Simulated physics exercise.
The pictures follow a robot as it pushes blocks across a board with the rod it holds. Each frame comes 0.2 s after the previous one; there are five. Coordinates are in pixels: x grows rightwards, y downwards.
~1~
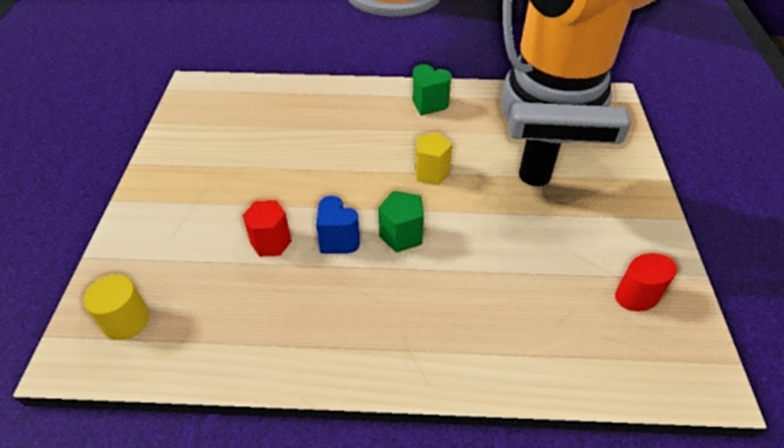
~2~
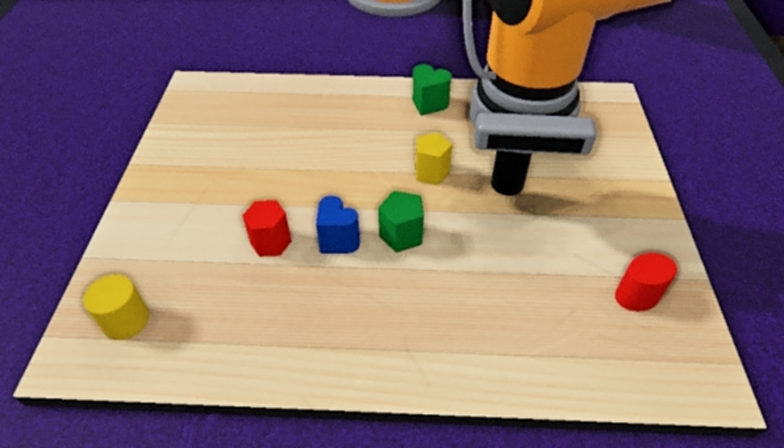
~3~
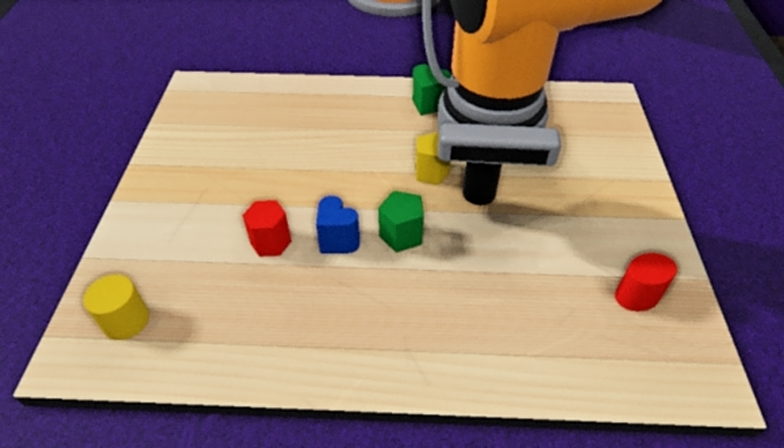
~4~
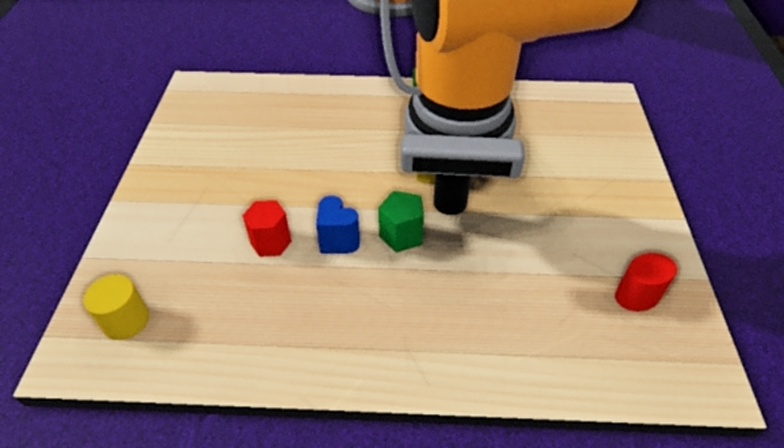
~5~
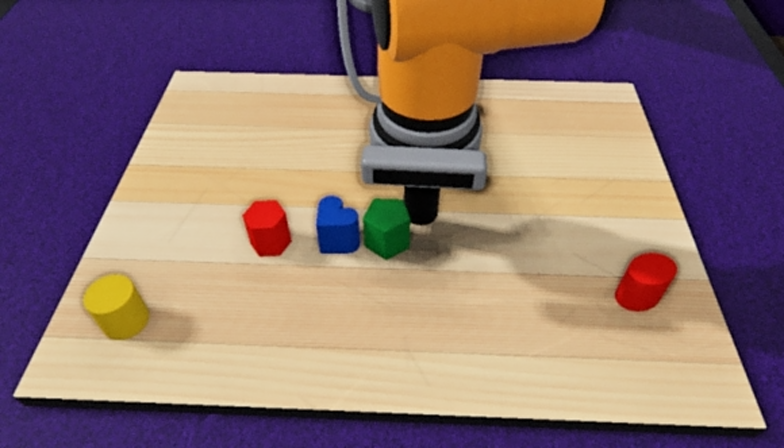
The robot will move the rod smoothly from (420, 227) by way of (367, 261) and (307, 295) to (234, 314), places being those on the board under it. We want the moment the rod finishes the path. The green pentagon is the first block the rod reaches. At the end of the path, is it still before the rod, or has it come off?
At the end of the path, the rod is still pushing the green pentagon ahead of it.
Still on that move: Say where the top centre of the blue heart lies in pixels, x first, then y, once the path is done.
The middle of its top is at (306, 223).
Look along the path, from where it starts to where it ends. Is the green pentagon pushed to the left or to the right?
Towards the left-hand side.
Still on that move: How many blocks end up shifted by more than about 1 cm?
My guess is two.
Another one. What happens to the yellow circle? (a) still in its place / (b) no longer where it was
Correct choice: A.
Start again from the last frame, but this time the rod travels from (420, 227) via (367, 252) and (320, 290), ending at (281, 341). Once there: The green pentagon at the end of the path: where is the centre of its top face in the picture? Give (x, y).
Its top face will be centred at roughly (226, 326).
On the path given first. One third of the way, rod (367, 247); blue heart (310, 221), turned 100° clockwise; green pentagon (329, 248).
Two thirds of the way, rod (304, 282); blue heart (306, 223), turned 115° clockwise; green pentagon (259, 284).
At the end, rod (229, 301); yellow circle not moved; red hexagonal block not moved; blue heart (306, 223), turned 115° clockwise; green pentagon (187, 316), turned 45° anticlockwise.
